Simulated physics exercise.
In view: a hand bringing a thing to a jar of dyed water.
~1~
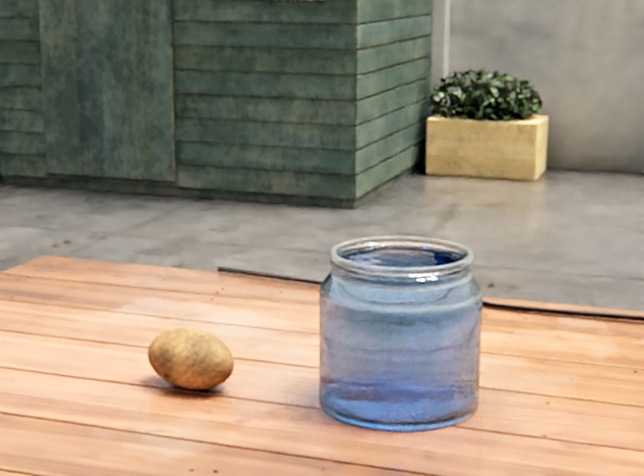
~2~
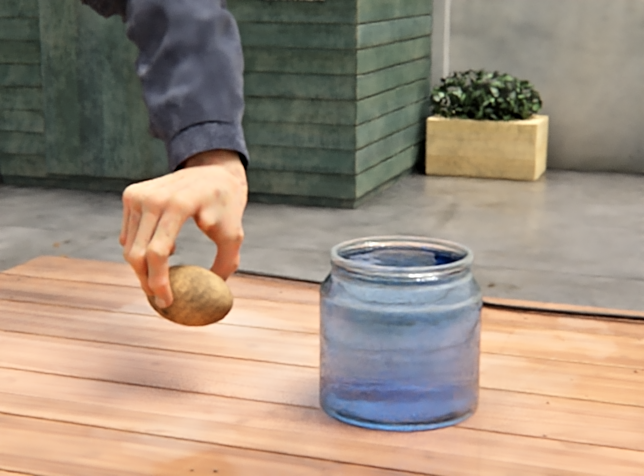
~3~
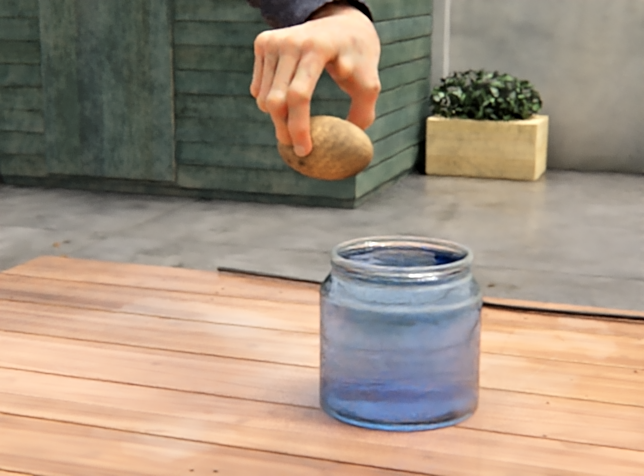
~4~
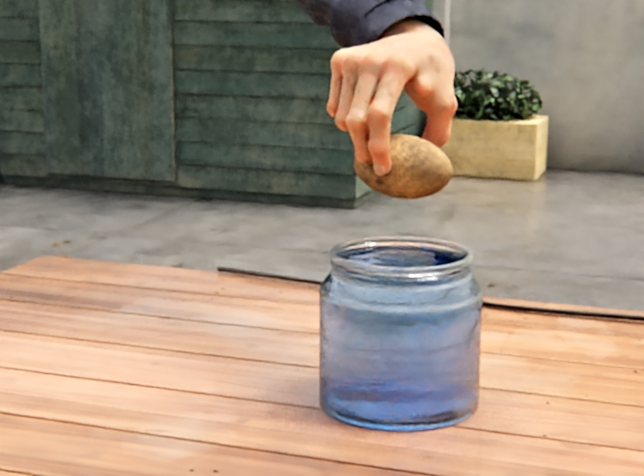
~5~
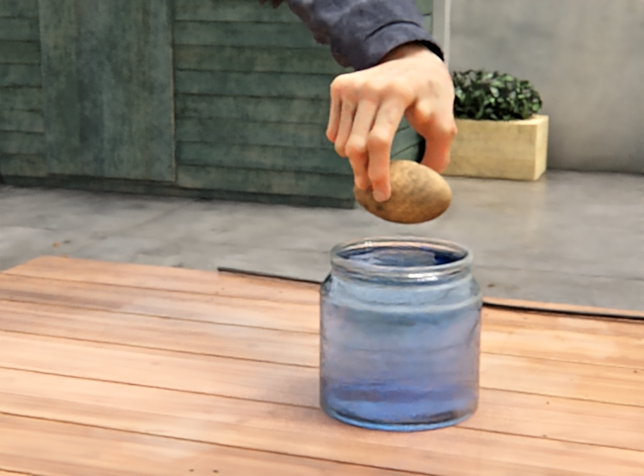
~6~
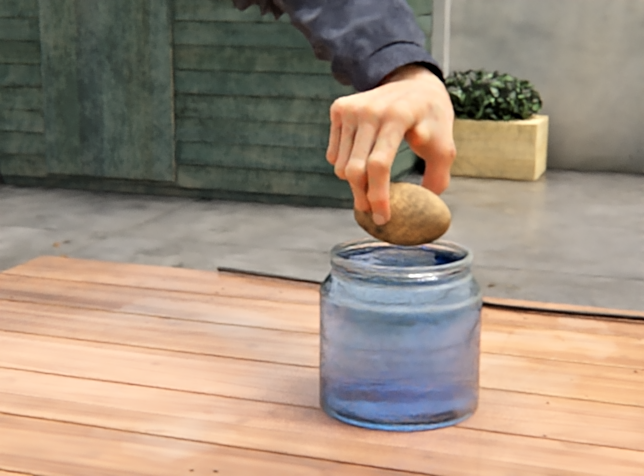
The clip shows a potato on a wooden tabletop beside a glass jar of blue water; a hand picks it up, carries it to the right above the jar, and lowers it until it is just over the rim.
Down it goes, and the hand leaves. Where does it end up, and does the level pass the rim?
The thing sinks; the jar runs over.
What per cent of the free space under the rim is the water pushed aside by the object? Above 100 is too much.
About 200 per cent.
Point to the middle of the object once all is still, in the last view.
Around (399, 365).
A moment on, the potato enters the dyed water; the jar is full to the brim.
Further on, the potato goes on down; the jar is full to the brim; a puddle lies round it.
When it is over, the potato rests at the bottom; the jar is full to the brim; a puddle lies round it.
